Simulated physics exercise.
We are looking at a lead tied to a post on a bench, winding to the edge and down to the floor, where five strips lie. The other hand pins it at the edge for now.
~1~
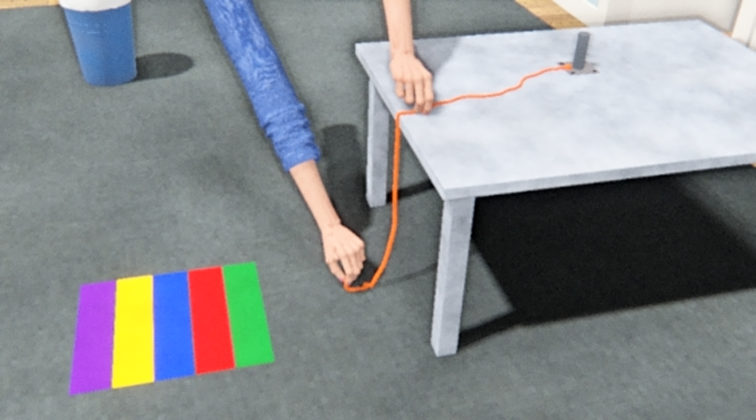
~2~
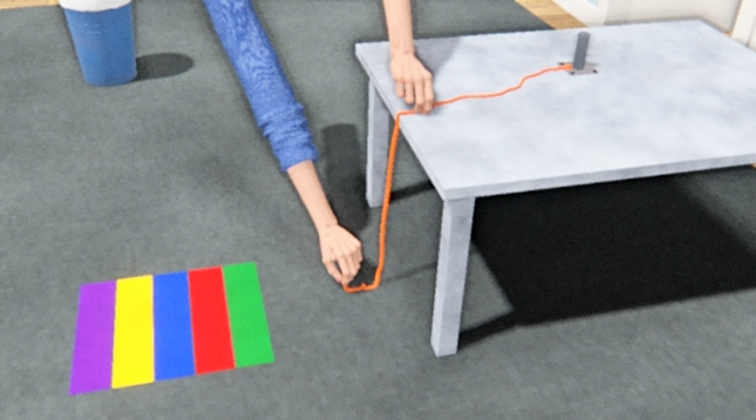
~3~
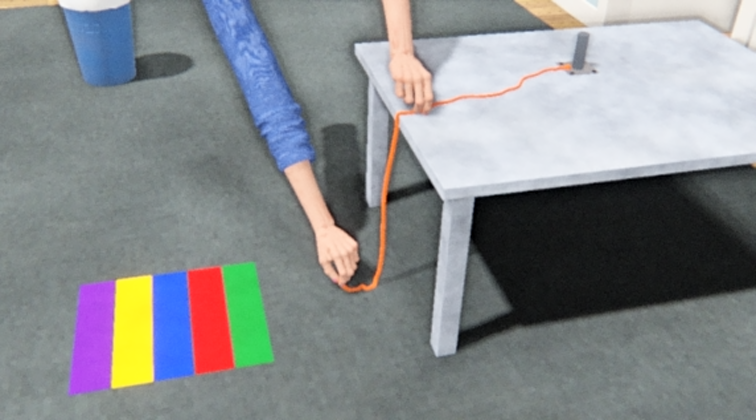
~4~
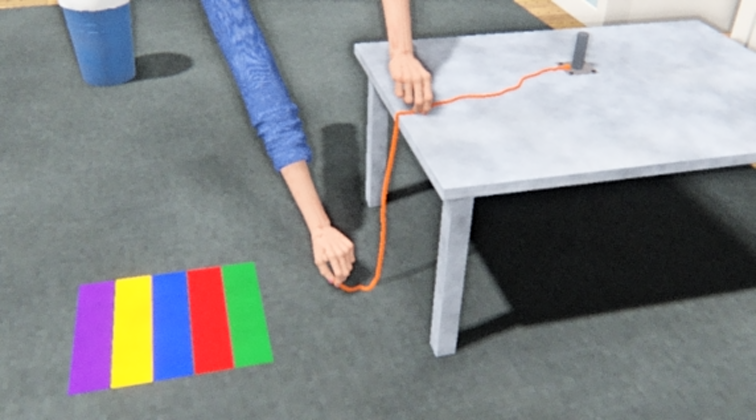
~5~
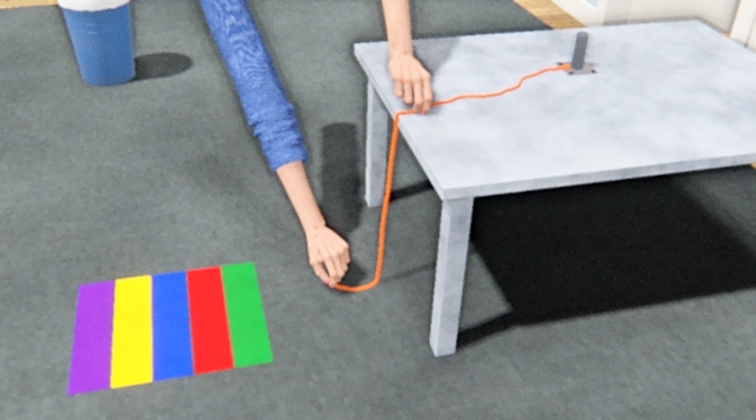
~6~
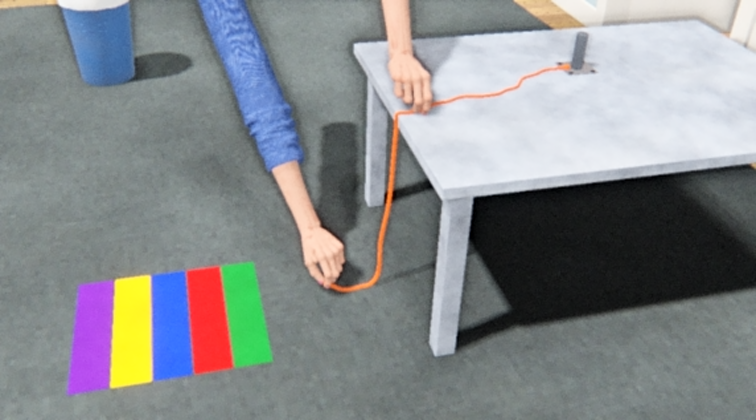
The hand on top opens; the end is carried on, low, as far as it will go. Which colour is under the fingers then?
The end stops over the red strip.
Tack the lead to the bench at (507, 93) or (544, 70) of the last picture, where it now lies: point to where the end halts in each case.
Near (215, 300) and (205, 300).
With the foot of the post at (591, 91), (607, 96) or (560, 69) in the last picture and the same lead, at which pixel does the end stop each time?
The places are (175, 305), (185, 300) and (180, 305).
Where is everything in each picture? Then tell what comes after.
The first picture shows end (346, 280); green (252, 344); red (214, 350); blue (174, 357); yellow (134, 363); purple (92, 370).
The second picture shows end (343, 281); lead through (542, 72) (504, 93) (436, 104) (393, 148) (385, 211) (379, 271).
The third picture shows end (339, 281).
The fourth picture shows end (335, 282); lead through (541, 72) (503, 93) (435, 104) (393, 148) (383, 211) (379, 271).
The fifth picture shows end (330, 282).
The sixth picture shows end (325, 283); lead through (540, 72) (502, 92) (435, 104) (394, 148) (387, 211) (379, 271).
Early on, end near (274, 290); short of the strips.
Midway, end near (228, 297); over green.
At the end of the slack, end near (202, 300); over red. It gets as far as the red strip.
